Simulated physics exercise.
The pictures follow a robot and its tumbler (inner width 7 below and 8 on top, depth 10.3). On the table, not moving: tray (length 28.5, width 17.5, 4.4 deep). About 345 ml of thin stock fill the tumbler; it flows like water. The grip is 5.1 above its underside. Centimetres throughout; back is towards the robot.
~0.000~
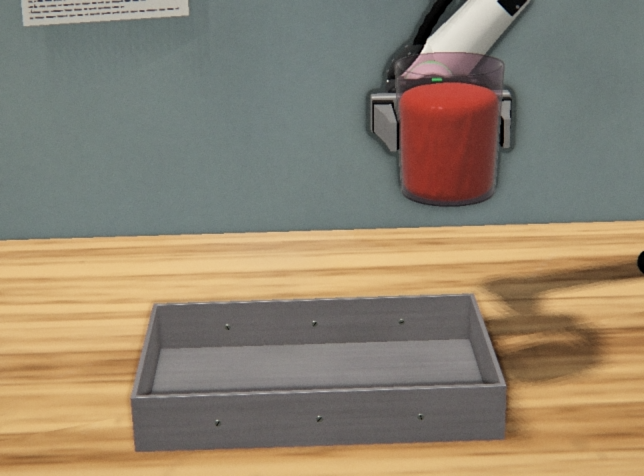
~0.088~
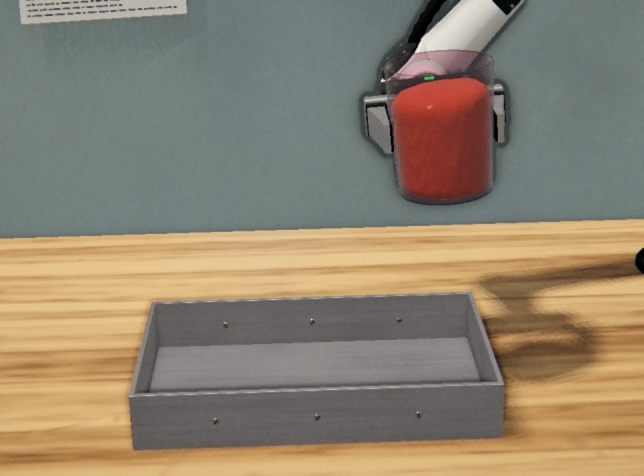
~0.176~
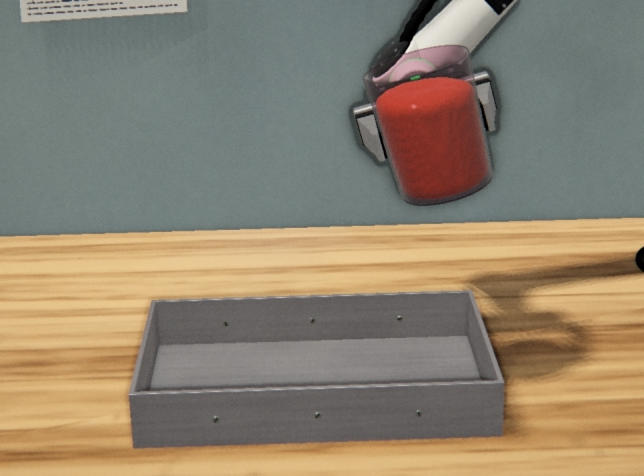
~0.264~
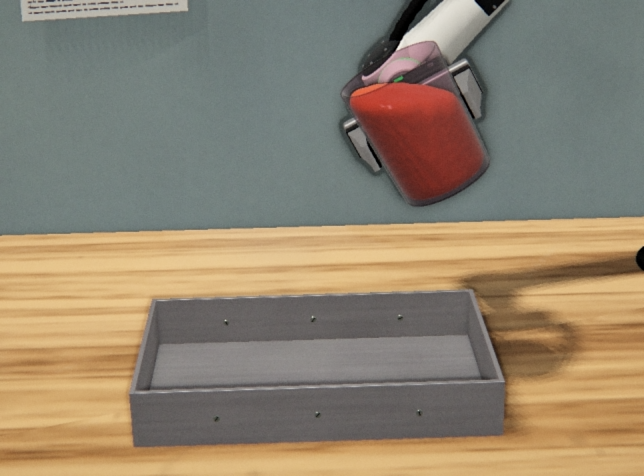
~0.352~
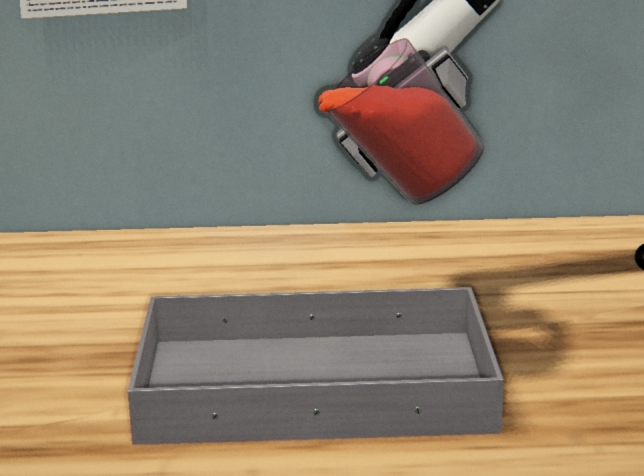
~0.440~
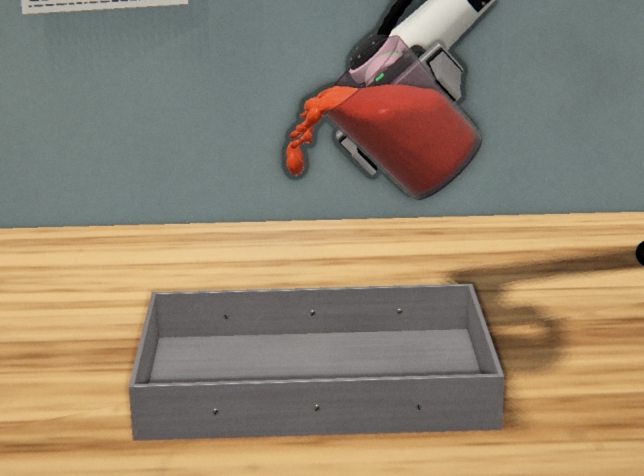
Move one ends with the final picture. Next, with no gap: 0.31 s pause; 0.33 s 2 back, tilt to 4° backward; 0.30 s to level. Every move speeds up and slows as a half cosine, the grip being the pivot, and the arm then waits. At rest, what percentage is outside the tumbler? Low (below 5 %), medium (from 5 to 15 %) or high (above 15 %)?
Answer: Medium; from 5 to 15 % of the thin stock finishes outside the tumbler.
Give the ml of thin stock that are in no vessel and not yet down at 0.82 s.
About 5 ml.
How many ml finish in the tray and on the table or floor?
Roughly 25, 0 ml.
After 0.82 s, tilted 38° forward, liquid up to 25 above the table; 320 ml in the tumbler, 20 ml in the tray, 5 ml in the air or running down outside.
After 1.19 s, tilted 3° backward, liquid up to 26 above the table; 320 ml in the tumbler, 25 ml in the tray.
After 1.58 s, level, liquid up to 26 above the table; 320 ml in the tumbler, 25 ml in the tray.
After 2.38 s, level, liquid up to 26 above the table; 320 ml in the tumbler, 25 ml in the tray.
At rest, 320 ml in the tumbler, 25 ml in the tray. That is 8 % outside the tumbler.
